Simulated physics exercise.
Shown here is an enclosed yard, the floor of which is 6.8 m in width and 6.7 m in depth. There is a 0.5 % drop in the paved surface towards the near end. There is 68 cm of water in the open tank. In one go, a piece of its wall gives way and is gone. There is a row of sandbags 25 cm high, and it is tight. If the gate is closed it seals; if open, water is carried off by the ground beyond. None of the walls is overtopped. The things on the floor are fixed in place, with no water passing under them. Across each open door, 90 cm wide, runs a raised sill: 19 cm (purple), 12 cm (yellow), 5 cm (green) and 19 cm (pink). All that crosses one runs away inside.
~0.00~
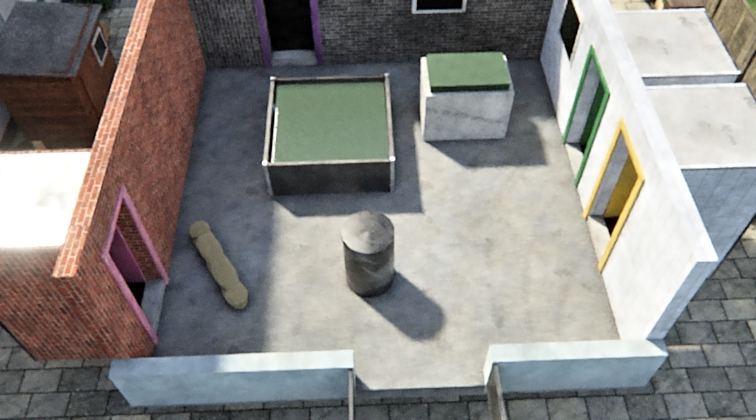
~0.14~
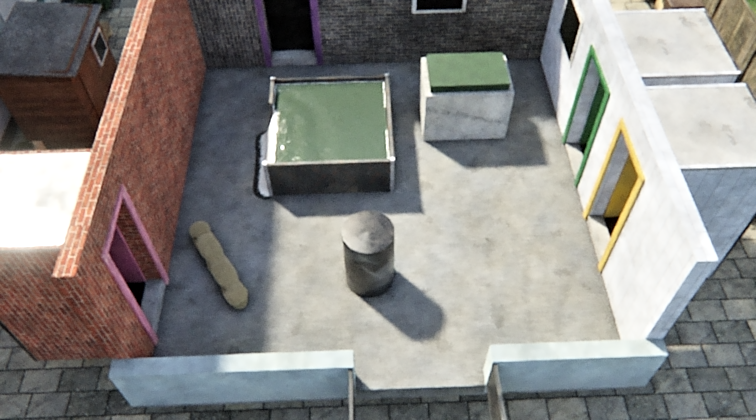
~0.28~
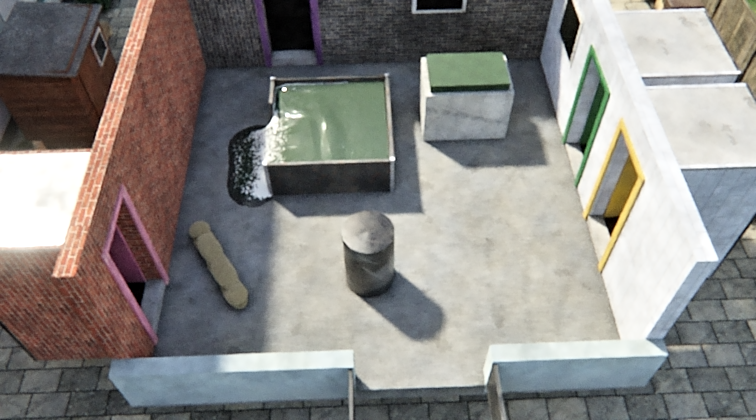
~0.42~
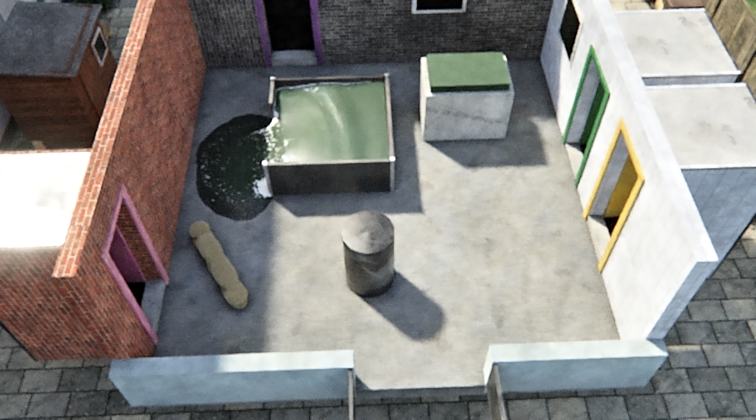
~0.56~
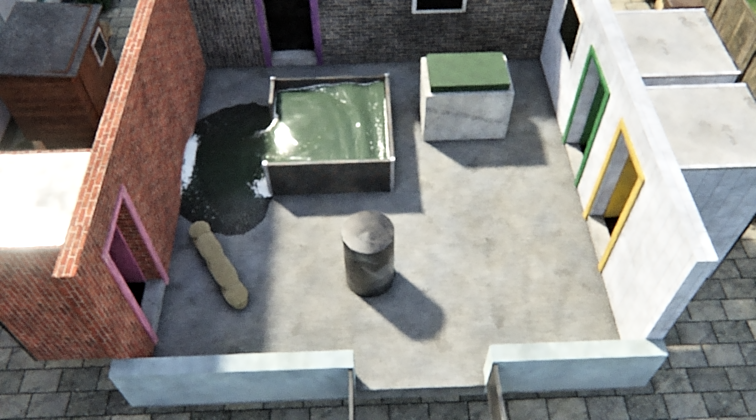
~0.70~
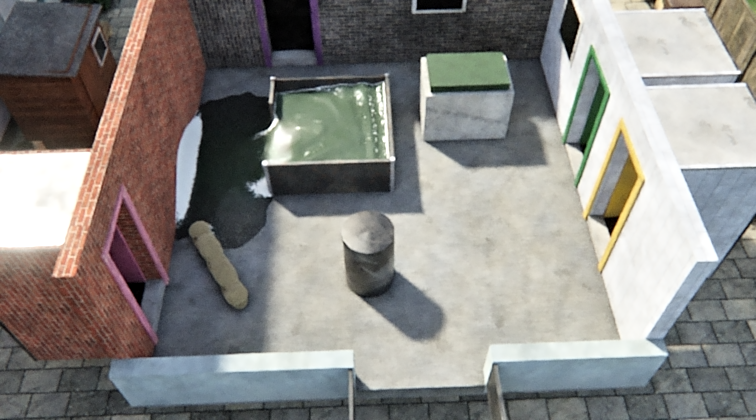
Green water pouring from the broken left side of an open tank, spreading across a walled yard's floor to the brick wall and sandbags.
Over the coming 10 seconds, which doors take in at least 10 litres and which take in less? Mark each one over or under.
Purple door - under; yellow door - under; green door - under; pink door - under.
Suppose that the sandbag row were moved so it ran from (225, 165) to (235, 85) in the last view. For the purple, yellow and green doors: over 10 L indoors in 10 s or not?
Then, at the purple door it's not exceeded, at the yellow door it's not exceeded, at the green door it's exceeded.
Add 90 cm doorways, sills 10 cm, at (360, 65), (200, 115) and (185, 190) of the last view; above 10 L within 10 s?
Taking them in order, the first gets too little, the second enough and the third enough.
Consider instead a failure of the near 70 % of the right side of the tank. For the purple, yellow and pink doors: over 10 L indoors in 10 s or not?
Door by door - purple: Within bounds, yellow: Out of bounds, pink: Within bounds.
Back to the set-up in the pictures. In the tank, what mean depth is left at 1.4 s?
Roughly 41 centimetres.
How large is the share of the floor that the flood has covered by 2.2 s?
I'd say around 25 %.
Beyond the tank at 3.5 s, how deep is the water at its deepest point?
Roughly 26 cm.
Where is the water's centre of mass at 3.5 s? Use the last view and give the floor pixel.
The water's centre is around (281, 176).
After 1.4 s water covers 15 % of the floor and is deepest (48 cm) near (197, 176); purple door not reached, yellow door not reached, green door not reached, pink door 4 cm at the sill, 0 L in.
After 2.2 s water covers 25 % of the floor and is deepest (42 cm) near (182, 200); purple door 9 cm at the sill, 0 L in, yellow door not reached, green door not reached, pink door 7 cm at the sill, 0 L in.
After 3.5 s water covers 50 % of the floor and is deepest (26 cm) near (203, 85); purple door 13 cm at the sill, 0 L in, yellow door not reached, green door not reached, pink door 4 cm at the sill, 0 L in.
After 6.0 s water covers 80 % of the floor and is deepest (18 cm) near (523, 75); purple door 9 cm at the sill, 0 L in, yellow door not reached, green door 2 cm at the sill, 0 L in, pink door 4 cm at the sill, 0 L in.
After 10.0 s water covers 95 % of the floor and is deepest (12 cm) near (521, 367); purple door 6 cm at the sill, 0 L in, yellow door 8 cm at the sill, 0 L in, green door 5 cm at the sill, 0 L in, pink door 6 cm at the sill, 0 L in.
